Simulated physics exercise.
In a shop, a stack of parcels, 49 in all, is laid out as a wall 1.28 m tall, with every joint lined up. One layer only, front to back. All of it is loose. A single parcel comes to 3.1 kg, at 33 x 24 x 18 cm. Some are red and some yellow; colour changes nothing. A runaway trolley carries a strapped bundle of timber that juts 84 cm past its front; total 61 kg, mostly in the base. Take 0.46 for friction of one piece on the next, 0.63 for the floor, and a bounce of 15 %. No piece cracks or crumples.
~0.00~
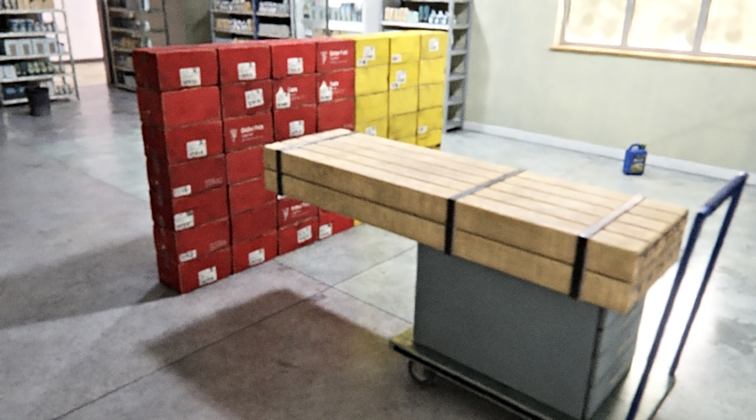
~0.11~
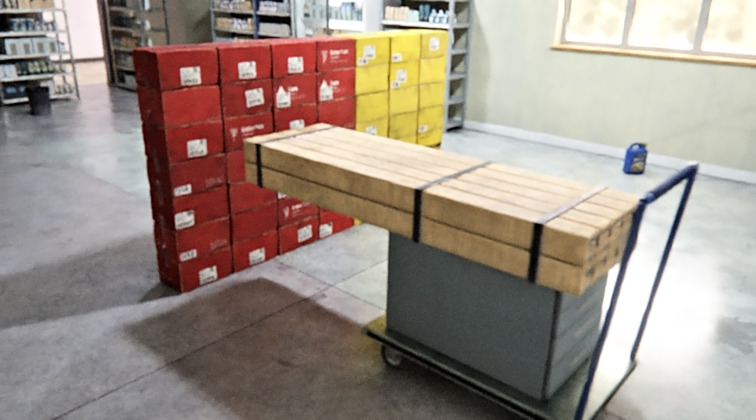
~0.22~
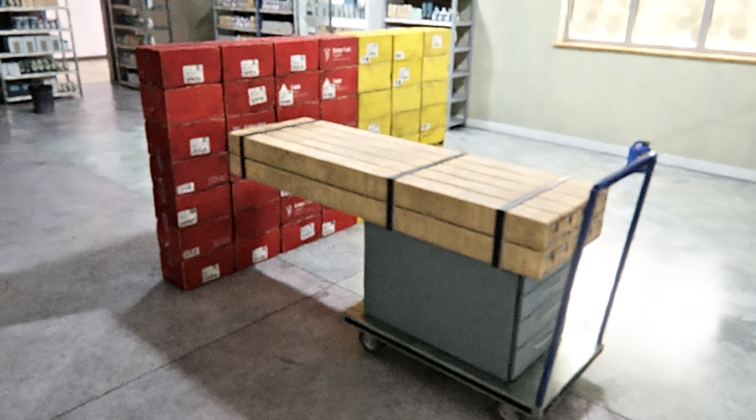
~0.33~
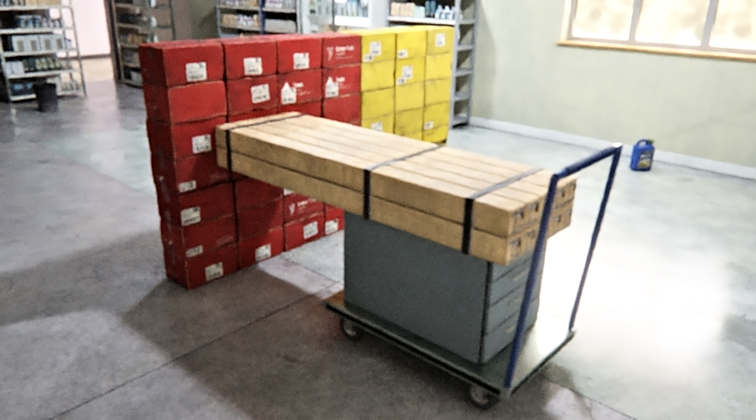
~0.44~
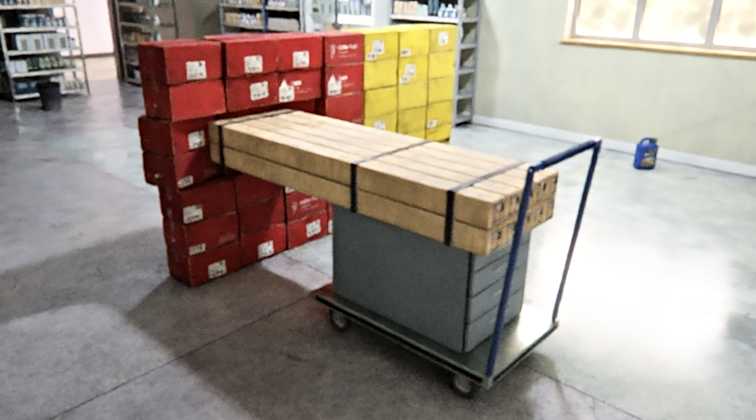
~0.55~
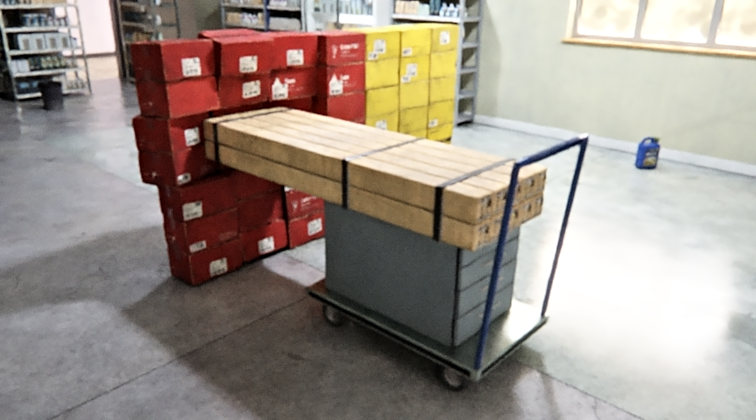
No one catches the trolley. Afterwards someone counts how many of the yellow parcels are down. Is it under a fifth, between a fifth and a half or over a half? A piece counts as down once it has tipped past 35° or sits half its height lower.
The part is under a fifth.
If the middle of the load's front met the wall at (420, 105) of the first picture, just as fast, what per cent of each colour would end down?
Then yellow 50, red 0 per cent.
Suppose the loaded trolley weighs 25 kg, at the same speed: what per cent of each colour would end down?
In that case yellow 0, red 0 per cent.
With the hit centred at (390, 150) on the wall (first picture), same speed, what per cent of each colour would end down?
In that case yellow 60, red 0 per cent.
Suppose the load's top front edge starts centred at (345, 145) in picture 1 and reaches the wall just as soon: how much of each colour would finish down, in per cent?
Then yellow 0, red 40 per cent.
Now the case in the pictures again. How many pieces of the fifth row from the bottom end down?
The count is 3.
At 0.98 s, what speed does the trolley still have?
Near 0.3 m/s.
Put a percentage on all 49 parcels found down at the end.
Near 45 per cent.
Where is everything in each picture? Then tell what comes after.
In the first picture (each place is the centre of the face we see best; the camera pans a little), load (271, 162) 43 cm short of the wall; top yellow parcel (406, 49); top red parcel (295, 60); all as stacked.
Load (251, 155) 28 cm short of the wall; top yellow parcel (407, 48), in the second picture.
Load (235, 147) 13 cm short of the wall; top yellow parcel (409, 46), in the third picture.
Load (221, 140) 18 mm into the wall's line; top yellow parcel (413, 44); 5 have shifted, in the fourth picture.
Load (214, 136) 11 cm into the wall's line; top yellow parcel (415, 43); top red parcel (301, 53) moved 28 mm; 14 have shifted, in the fifth picture.
Load (209, 133) 17 cm into the wall's line; top yellow parcel (417, 42); top red parcel (295, 51) moved 9 cm; steepest lean 10°, the parcel at (248, 58); 18 have shifted, in the sixth picture.
By 0.98 s, load 32 cm past the wall's line, still rolling; none of the 21 yellow parcels down (1 of 49 in all colours); top yellow parcel unmoved; top red parcel tilted 22°.
By 1.38 s, load 41 cm past the wall's line, still rolling; none of the 21 yellow parcels down (21 of 49 in all colours); top yellow parcel unmoved; top red parcel on its side.
When it is over (2.6 s), load 53 cm past the wall's line, stopped; none of the 21 yellow parcels down (21 of 49 in all colours); top yellow parcel unmoved; top red parcel on its side. That is 0 per cent. In pixels of the last frame, middles, top yellow parcel near (404, 41), top red parcel near (184, 170).
